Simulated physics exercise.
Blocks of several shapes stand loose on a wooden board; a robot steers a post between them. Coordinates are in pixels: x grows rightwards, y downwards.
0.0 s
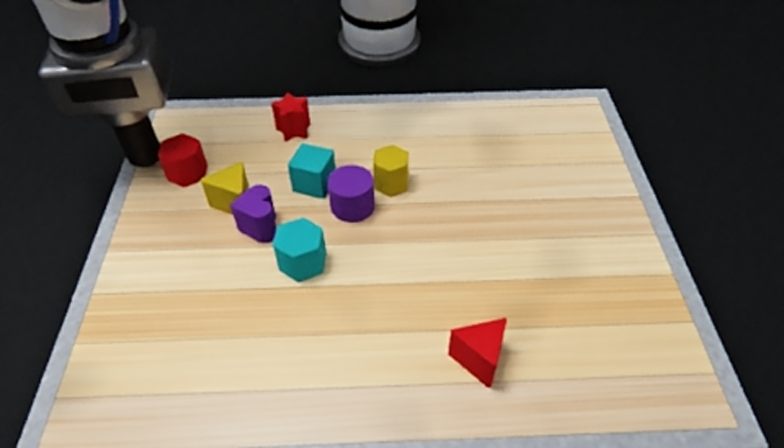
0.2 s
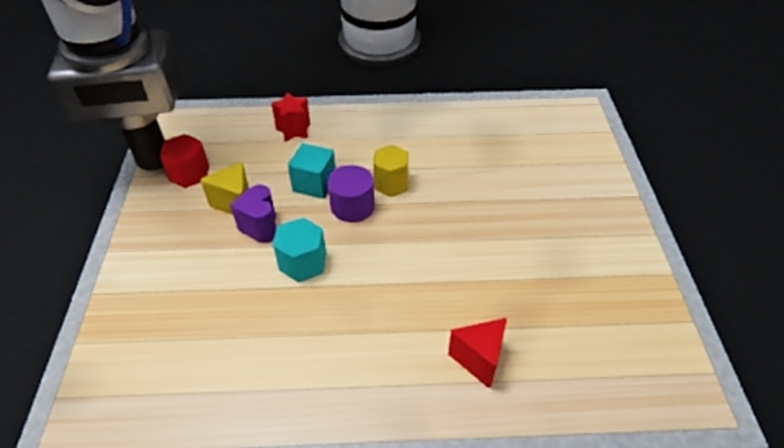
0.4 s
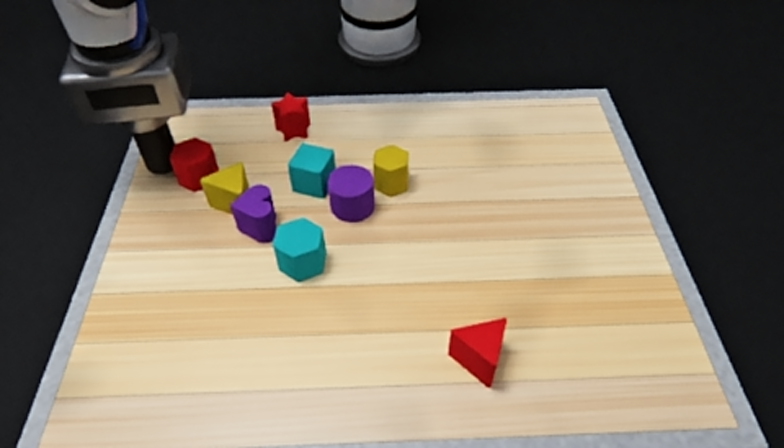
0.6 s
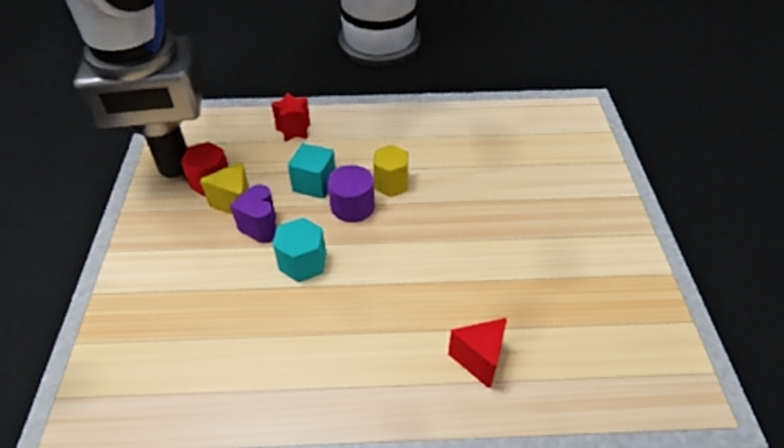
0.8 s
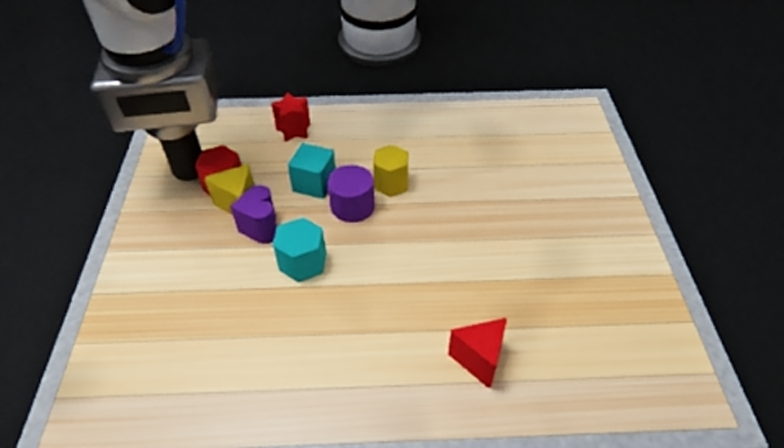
The robot's post nudges the red hexagon a short way right against the yellow block.
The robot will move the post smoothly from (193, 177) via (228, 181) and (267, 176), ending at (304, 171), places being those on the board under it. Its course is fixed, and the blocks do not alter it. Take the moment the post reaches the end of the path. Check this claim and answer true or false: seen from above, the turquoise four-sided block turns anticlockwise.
Verdict: True.
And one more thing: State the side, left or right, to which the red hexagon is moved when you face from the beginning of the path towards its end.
Sideways shift: Right.
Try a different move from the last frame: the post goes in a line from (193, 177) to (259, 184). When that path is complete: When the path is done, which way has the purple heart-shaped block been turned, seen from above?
Seen from overhead, it turns anticlockwise.
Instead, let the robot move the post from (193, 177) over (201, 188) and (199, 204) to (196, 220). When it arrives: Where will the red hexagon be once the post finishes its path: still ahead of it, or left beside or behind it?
It falls back or aside.
The first path, step by step. One third of the way, post at (228, 174); red hexagon at (252, 167), turned 30° clockwise; yellow three-sided block at (243, 192), turned 30° clockwise; purple heart-shaped block at (263, 213), turned 25° anticlockwise.
Two thirds of the way, post at (266, 169); red hexagon at (278, 171), turned 50° clockwise; yellow three-sided block at (243, 192), turned 35° clockwise; purple heart-shaped block at (263, 213), turned 25° anticlockwise; turquoise four-sided block at (317, 158), turned 20° anticlockwise.
At the end, post at (303, 164); red hexagon at (282, 173), turned 65° clockwise; yellow three-sided block at (243, 192), turned 35° clockwise; purple heart-shaped block at (263, 213), turned 25° anticlockwise; turquoise four-sided block at (335, 158), turned 30° anticlockwise.
